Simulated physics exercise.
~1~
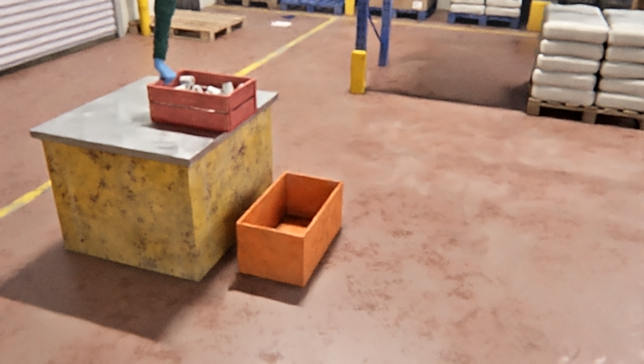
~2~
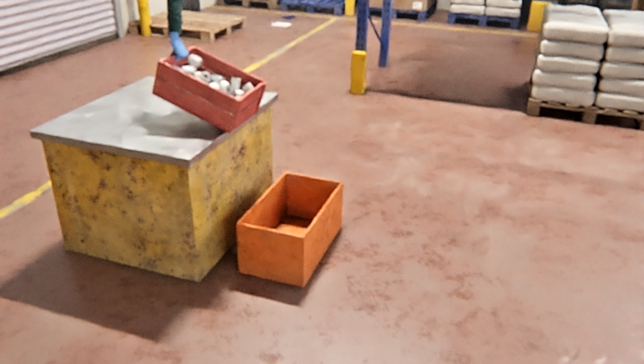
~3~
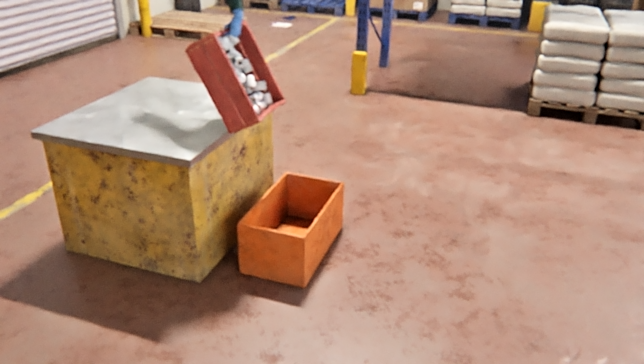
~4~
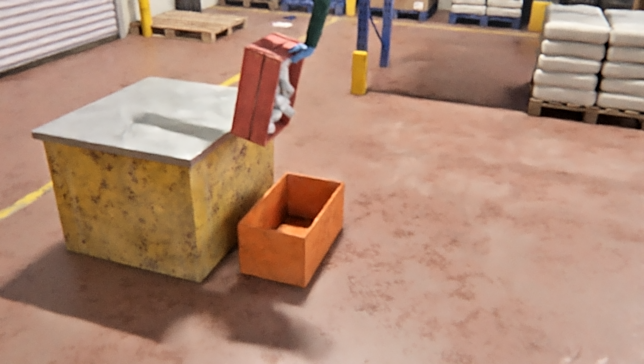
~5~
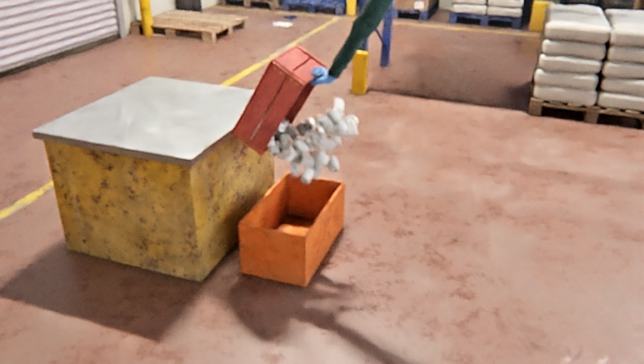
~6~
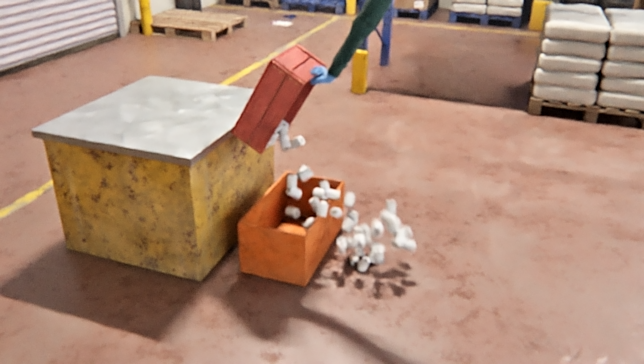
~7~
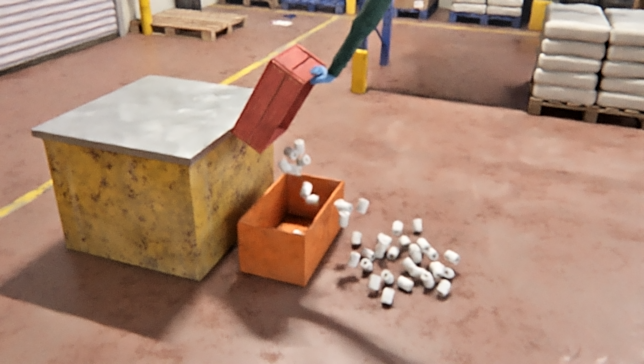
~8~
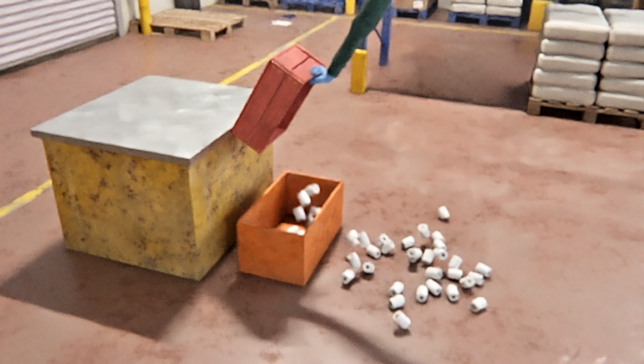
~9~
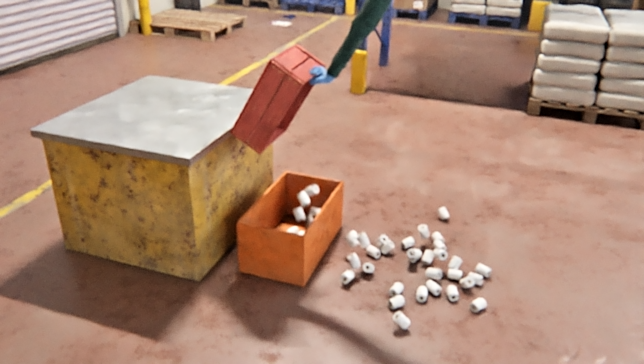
The video shows a gloved hand tipping a red box of white rolls over the edge of a bench above an orange trough in a warehouse; the rolls tumble out, some landing in the trough but more scattering across the floor to its right, where they come to rest.
